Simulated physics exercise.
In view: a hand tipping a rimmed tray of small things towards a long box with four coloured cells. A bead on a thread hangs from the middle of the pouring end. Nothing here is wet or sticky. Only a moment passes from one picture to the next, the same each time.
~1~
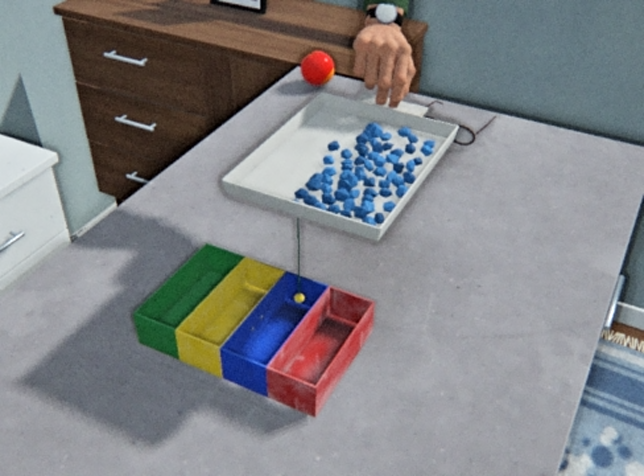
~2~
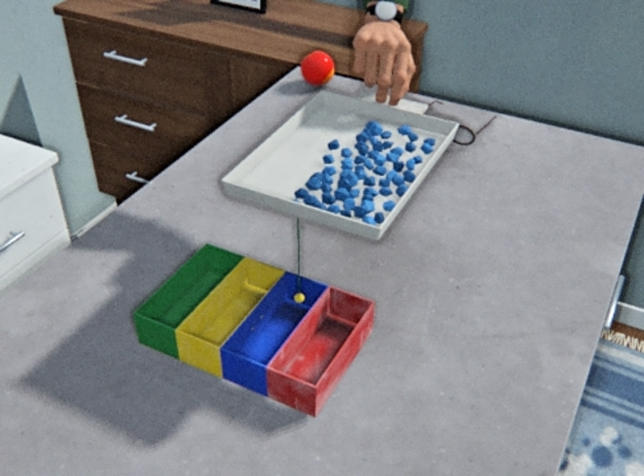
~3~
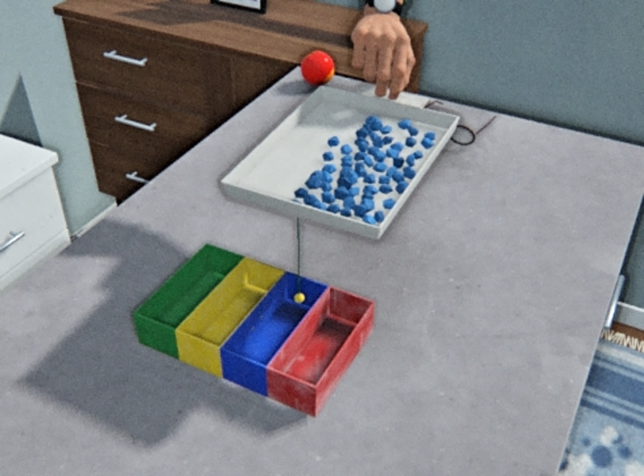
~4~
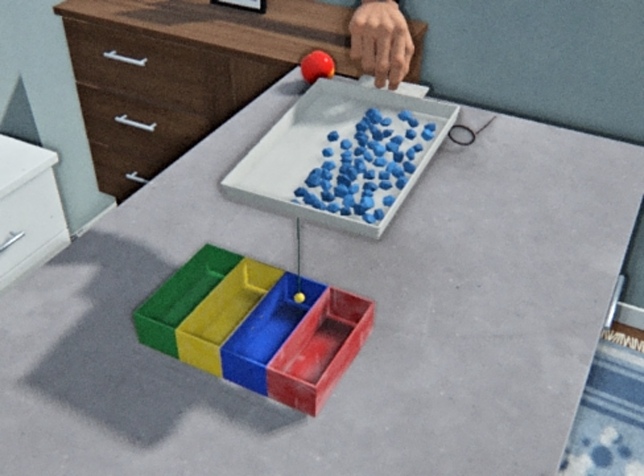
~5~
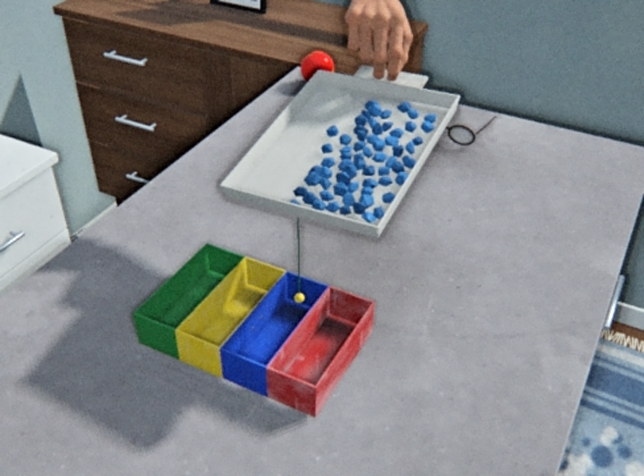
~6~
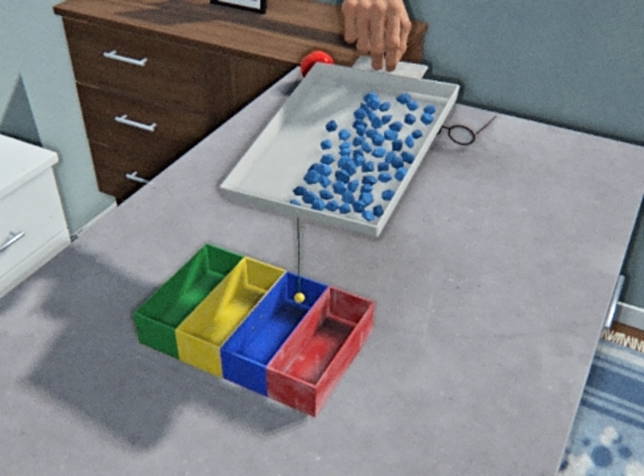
The footage shows a hand at the far end of a white rimmed tray of small blue stones, gradually raising that end so the tray tips slightly toward a green, yellow, blue and red box, while the stones barely shift.
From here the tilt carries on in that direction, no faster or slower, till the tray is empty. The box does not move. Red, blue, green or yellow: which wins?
The yellow cell gets the most.
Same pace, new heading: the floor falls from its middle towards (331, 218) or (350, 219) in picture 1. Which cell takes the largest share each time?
The first try: The red cell. The second: The cell in red.
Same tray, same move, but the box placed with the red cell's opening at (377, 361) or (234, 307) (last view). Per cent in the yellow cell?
The first gives 20 %, the second 0 %.
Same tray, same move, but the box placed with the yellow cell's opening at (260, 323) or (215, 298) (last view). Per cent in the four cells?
About 100 and 100 per cent.
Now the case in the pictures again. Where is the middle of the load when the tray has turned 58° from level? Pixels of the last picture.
Close to (301, 183).
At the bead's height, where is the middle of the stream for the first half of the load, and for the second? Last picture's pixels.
Early half (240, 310), late half (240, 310).
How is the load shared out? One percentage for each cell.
Green cell near 0; yellow cell near 50; blue cell near 30; red cell near 10.
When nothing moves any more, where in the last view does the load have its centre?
Roughly at (241, 337).
Soon, tray tipped steeply; all on the tray.
A while on, tray tipped right over; about half on the tray; about a quarter in the yellow cell; a small part in the blue cell; a stray few in the red cell; a stray few in the green cell; a small part falling or outside the box.
Towards the end, tray tipped past a quarter turn; about half in the yellow cell; about a third in the blue cell; a small part in the red cell; a stray few in the green cell; a small part falling or outside the box.
Finally, tray tipped past a quarter turn; about half in the yellow cell; about a third in the blue cell; a small part in the red cell; a stray few in the green cell; a small part outside the box.
